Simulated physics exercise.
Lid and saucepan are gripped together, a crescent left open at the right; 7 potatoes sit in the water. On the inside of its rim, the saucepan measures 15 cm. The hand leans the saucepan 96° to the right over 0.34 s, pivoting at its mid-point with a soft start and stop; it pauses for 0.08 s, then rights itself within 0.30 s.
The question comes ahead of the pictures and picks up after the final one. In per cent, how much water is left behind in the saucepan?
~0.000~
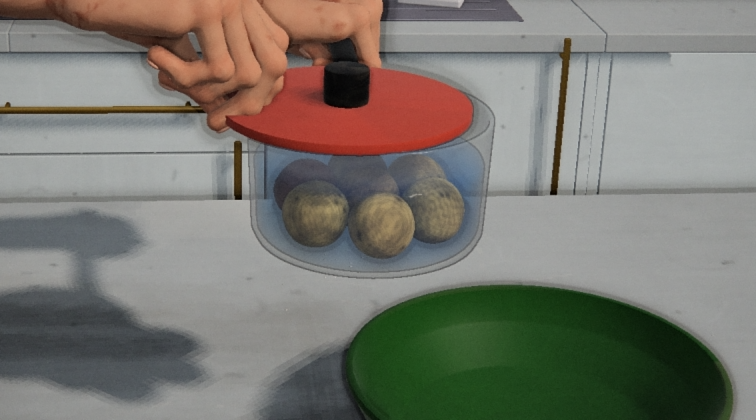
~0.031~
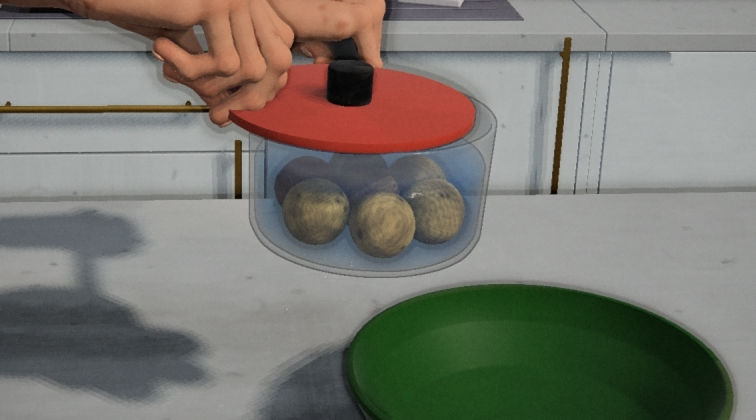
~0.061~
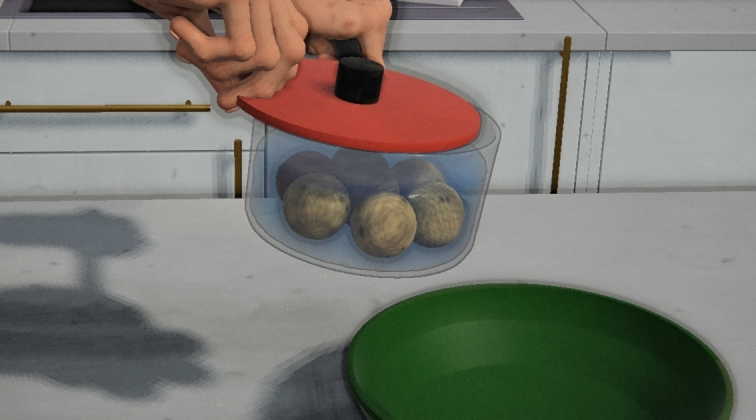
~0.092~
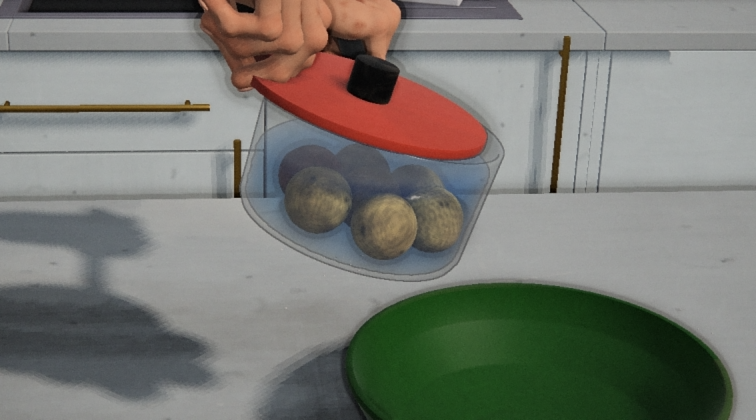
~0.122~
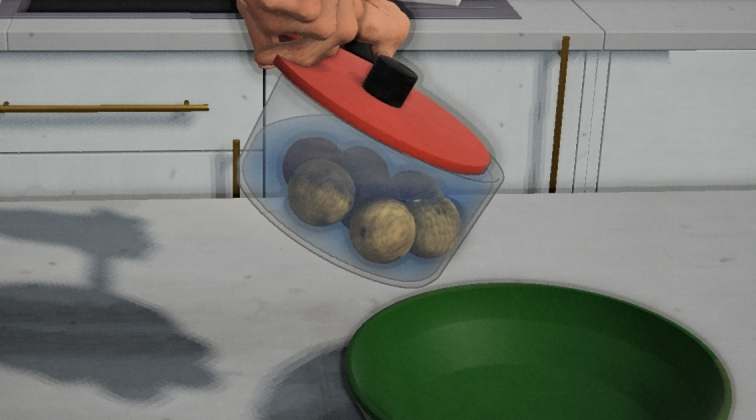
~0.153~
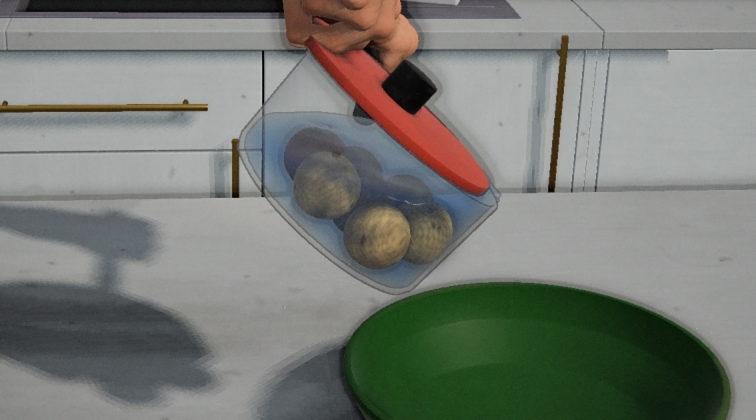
40 %.
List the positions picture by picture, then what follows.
Tilt 0°; pouring edge (490, 114); surface from (255, 154) to (483, 153); the lid's edge is at (467, 104), 11 mm short of the rim, in the first frame.
Tilt 2°; pouring edge (492, 117); surface from (255, 152) to (484, 153), in the second frame.
Tilt 8°; pouring edge (495, 128); surface from (256, 149) to (486, 155), in the third frame.
Tilt 16°; pouring edge (498, 146); surface from (255, 146) to (489, 159), in the fourth frame.
Tilt 27°; pouring edge (498, 170); surface from (251, 143) to (493, 166), in the fifth frame.
Tilt 40°; pouring edge (491, 197); surface from (248, 129) to (480, 172); 1 per cent is over the edge; the lid's edge is at (482, 176), 11 mm short of the rim, in the sixth frame.
Then, 0.30 s in, the tilt is 92° and 76 per cent of the water is still in the saucepan.
Then, 0.40 s in, the tilt is 96° and 58 per cent of the water is still in the saucepan.
Then, 0.51 s in, the tilt is 76° and 46 per cent of the water is still in the saucepan.
Then, 0.63 s in, the tilt is 20° and 40 per cent of the water is still in the saucepan.
Finally, 40 per cent of the water is still in the saucepan.
